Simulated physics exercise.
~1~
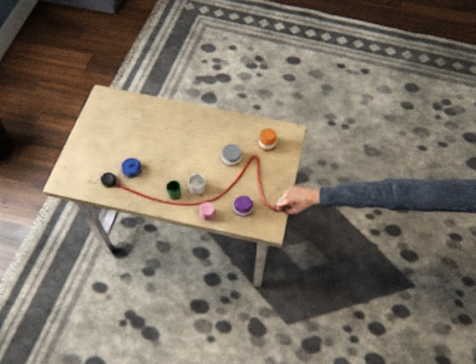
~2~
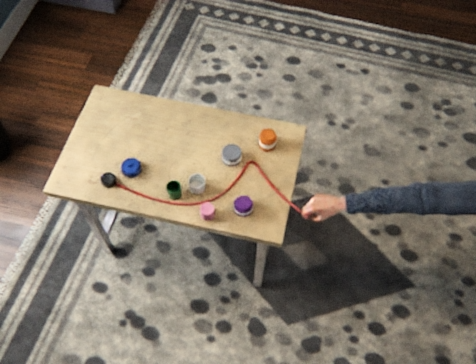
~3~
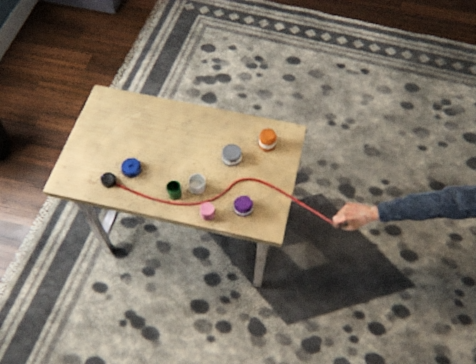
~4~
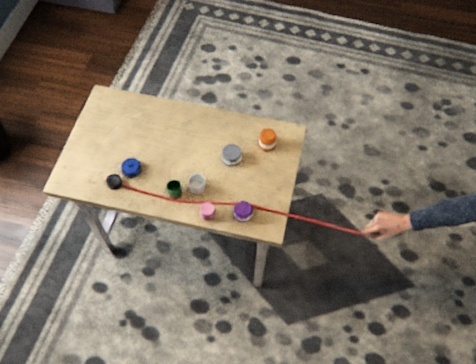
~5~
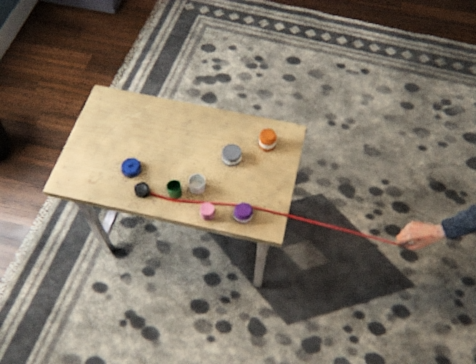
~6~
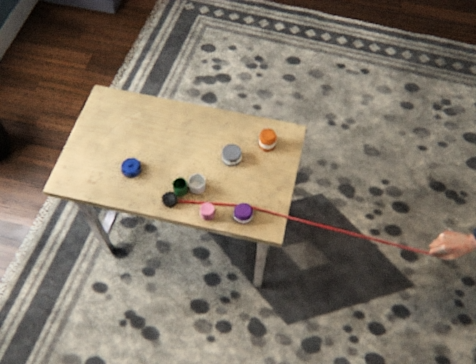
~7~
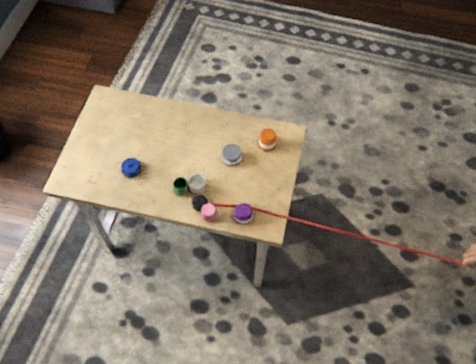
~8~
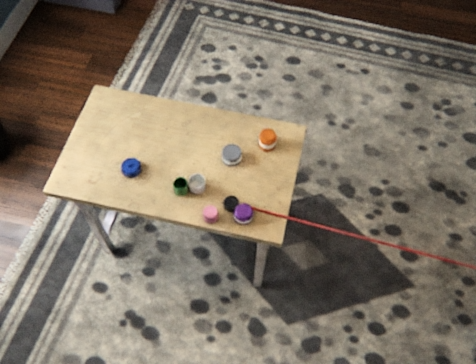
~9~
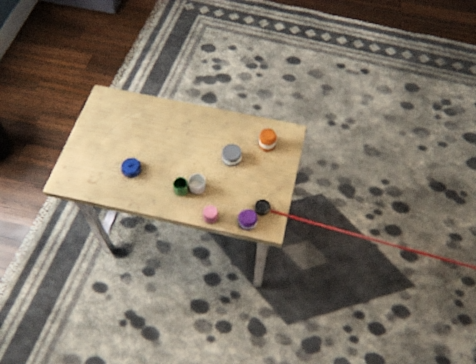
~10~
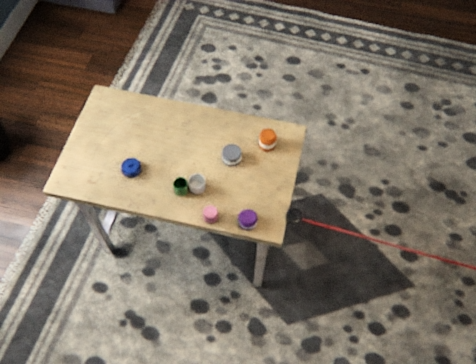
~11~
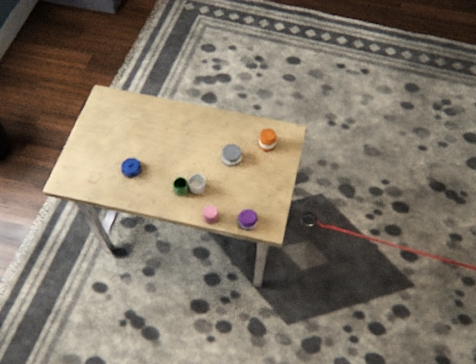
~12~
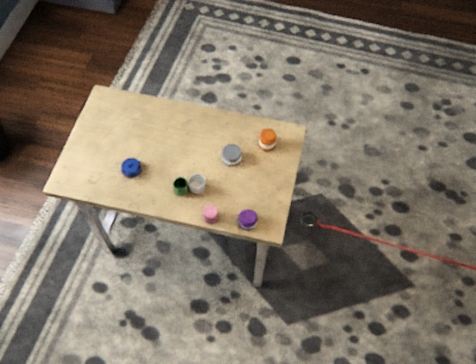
Black puck on a red cord sliding right across a wooden table as a hand pulls, nudging small containers and dropping off the edge.
